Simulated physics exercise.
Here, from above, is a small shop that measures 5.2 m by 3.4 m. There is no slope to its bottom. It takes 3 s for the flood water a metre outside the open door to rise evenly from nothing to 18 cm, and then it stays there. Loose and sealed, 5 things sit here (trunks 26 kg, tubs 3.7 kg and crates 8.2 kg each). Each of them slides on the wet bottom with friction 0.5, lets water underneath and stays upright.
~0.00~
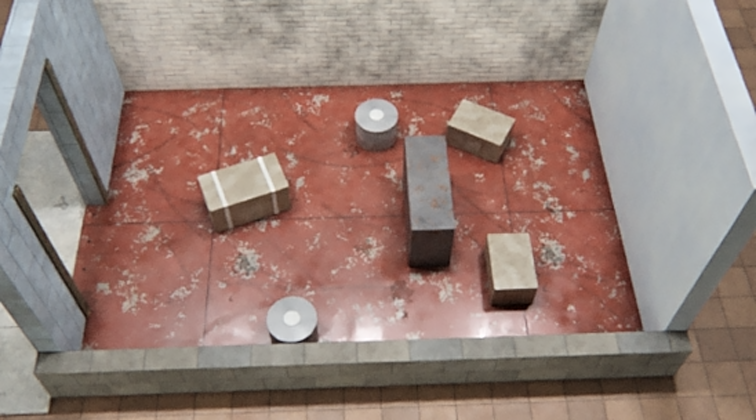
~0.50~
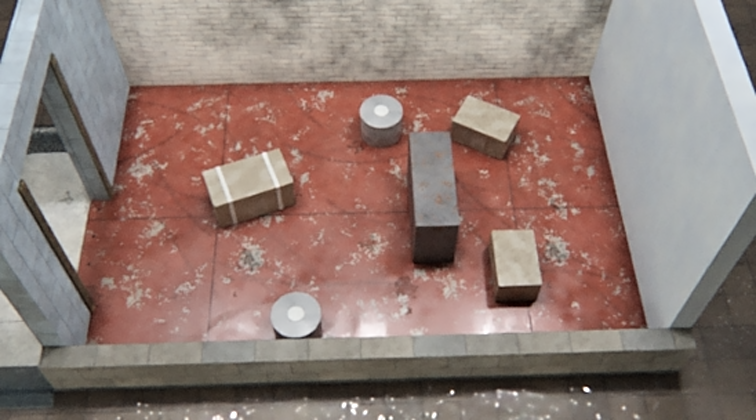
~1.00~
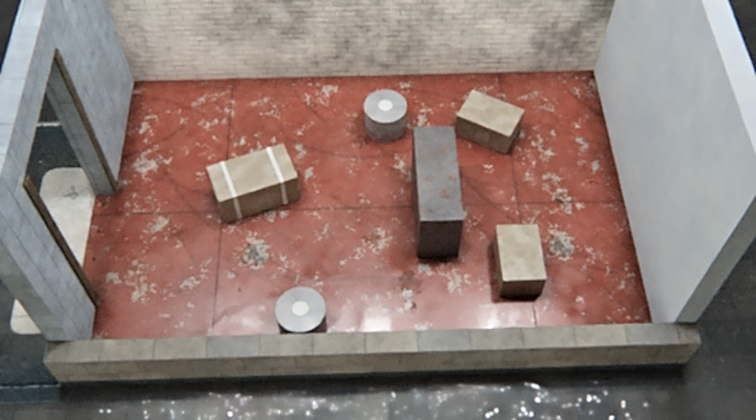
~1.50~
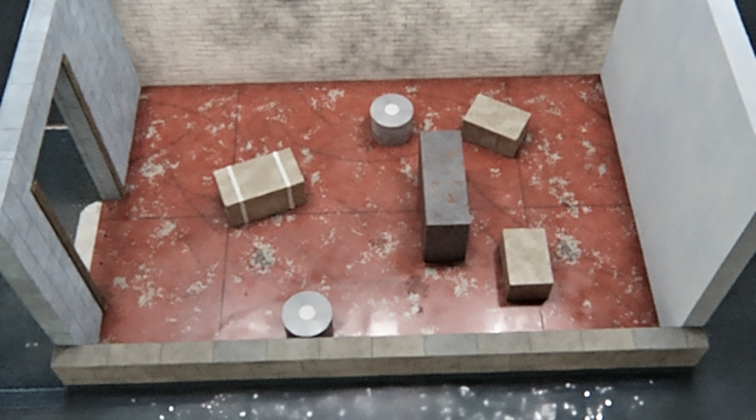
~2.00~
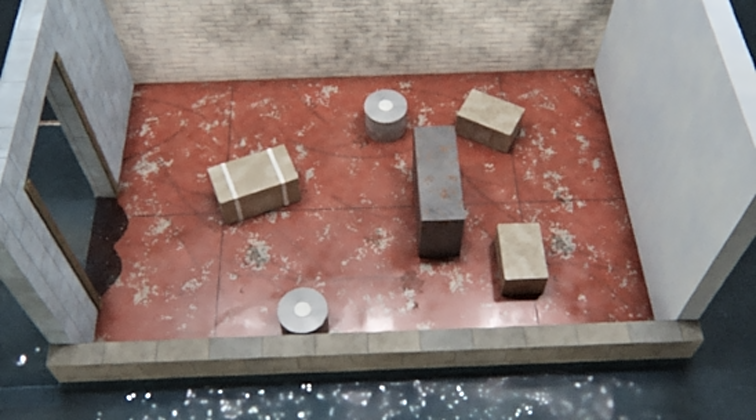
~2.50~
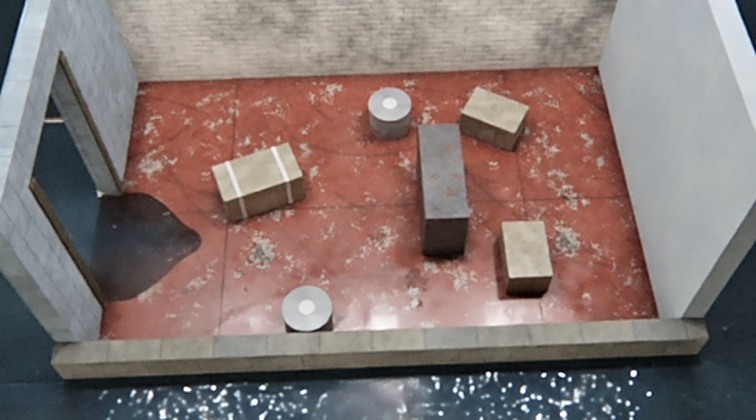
In a small walled room with a red, worn floor, boxes and two round grey tubs sit still while the paved ground outside turns dark and wet. Glinting water surrounds the walls, then dark liquid enters through the left doorway and spreads a short way across the floor.
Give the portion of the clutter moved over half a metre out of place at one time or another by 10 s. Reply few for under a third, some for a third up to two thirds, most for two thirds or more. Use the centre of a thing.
Some.
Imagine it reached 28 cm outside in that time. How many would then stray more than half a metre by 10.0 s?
I count 5 of them in that case.
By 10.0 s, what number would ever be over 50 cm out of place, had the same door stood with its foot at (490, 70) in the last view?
So the tally would be 3.
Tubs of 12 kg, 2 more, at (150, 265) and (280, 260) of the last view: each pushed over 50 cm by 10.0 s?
So the first ends up beyond that distance while the second ends up beyond that distance.
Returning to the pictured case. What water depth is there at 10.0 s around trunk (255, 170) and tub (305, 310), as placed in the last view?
About 5 and 8 cm.
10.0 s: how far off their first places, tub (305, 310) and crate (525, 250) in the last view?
The first is 400 cm from its start, the second 200 cm.
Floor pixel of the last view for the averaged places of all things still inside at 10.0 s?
I'd say about (468, 132) in the last view.
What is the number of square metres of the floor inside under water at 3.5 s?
Wet: Near 3.0 m2.
After 3.5 s 0 of 5 are over 50 cm from their spots; 0 afloat.
After 4.5 s 0 of 5 are over 50 cm from their spots; 1 afloat.
After 7.0 s 2 of 5 are over 50 cm from their spots; 2 afloat.
After 10.0 s 3 of 5 are over 50 cm from their spots, and 3 have been at some point; 4 afloat.
